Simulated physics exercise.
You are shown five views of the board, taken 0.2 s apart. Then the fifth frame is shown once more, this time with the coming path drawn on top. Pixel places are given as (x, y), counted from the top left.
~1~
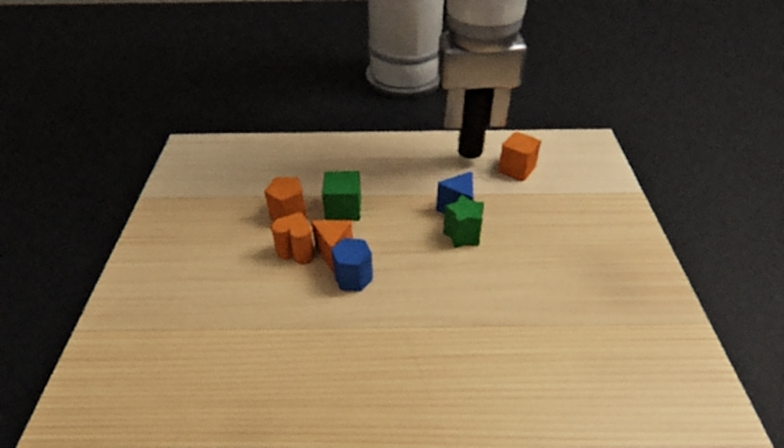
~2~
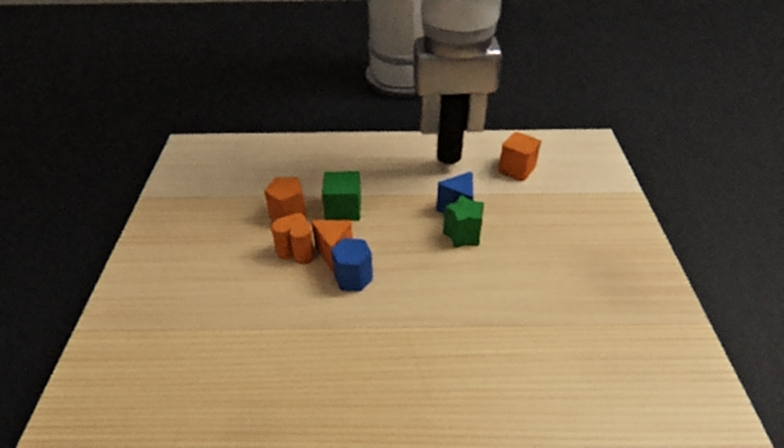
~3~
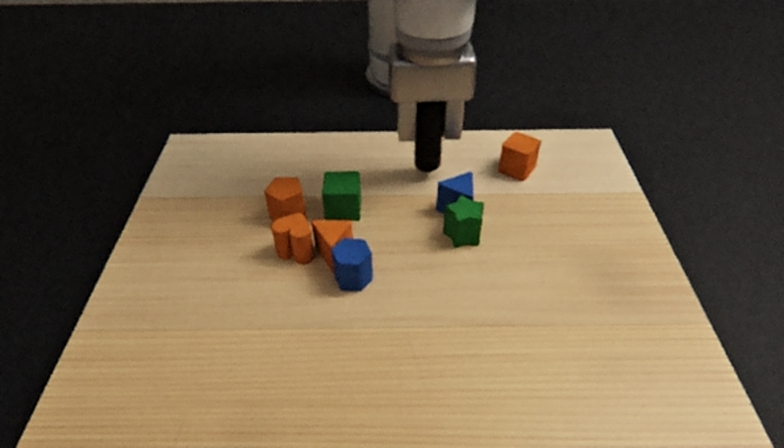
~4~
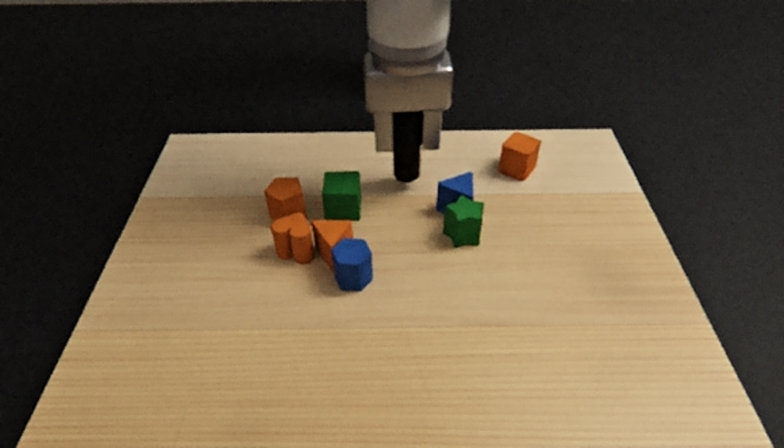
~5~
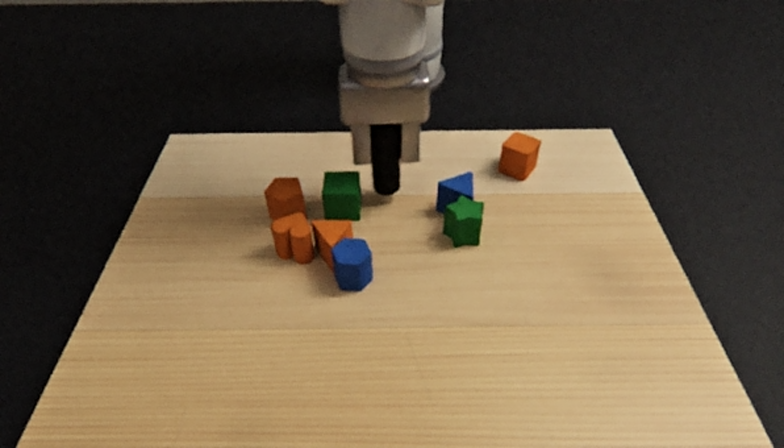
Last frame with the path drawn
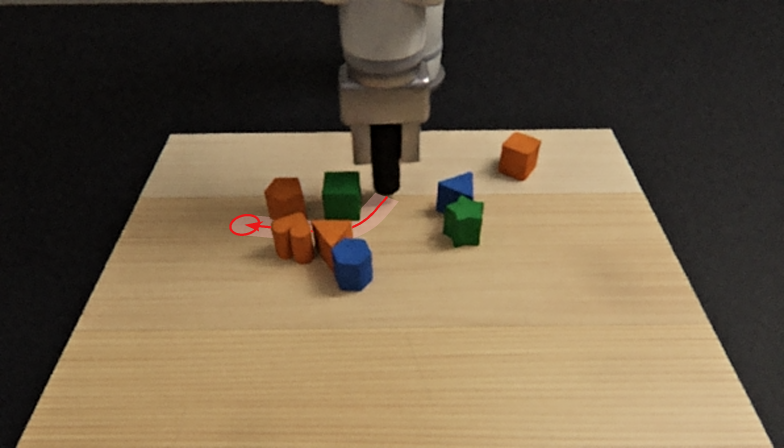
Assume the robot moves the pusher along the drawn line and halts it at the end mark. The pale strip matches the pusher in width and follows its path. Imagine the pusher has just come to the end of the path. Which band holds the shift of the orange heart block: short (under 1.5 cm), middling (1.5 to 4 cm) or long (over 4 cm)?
Of the three bands, it's under 1.5 cm.
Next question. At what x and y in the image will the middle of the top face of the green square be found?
Its top centre lands on (316, 181).
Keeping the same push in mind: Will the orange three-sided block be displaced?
Answer: No.
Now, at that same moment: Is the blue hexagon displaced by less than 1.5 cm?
The answer is yes.
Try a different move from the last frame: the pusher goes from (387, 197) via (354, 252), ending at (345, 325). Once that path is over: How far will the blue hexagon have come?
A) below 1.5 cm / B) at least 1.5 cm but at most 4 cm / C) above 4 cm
C.
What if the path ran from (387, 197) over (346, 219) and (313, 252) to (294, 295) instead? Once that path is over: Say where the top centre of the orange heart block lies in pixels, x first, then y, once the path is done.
Located at (266, 243).
Path on the board, from (387, 197) via (354, 227) and (299, 230), ending at (245, 225).
The first path, step by step. One third of the way, pusher (352, 217); green square (327, 186), turned 45° clockwise.
Two thirds of the way, pusher (297, 220); orange pentagon (278, 186); orange heart block (286, 226), turned 30° anticlockwise; green square (316, 181), turned 90° clockwise.
At the end, pusher (242, 215); orange pentagon (263, 179), turned 40° clockwise; orange heart block (285, 226), turned 30° anticlockwise; orange three-sided block in place; green square (316, 181), turned 90° clockwise; blue hexagon in place.
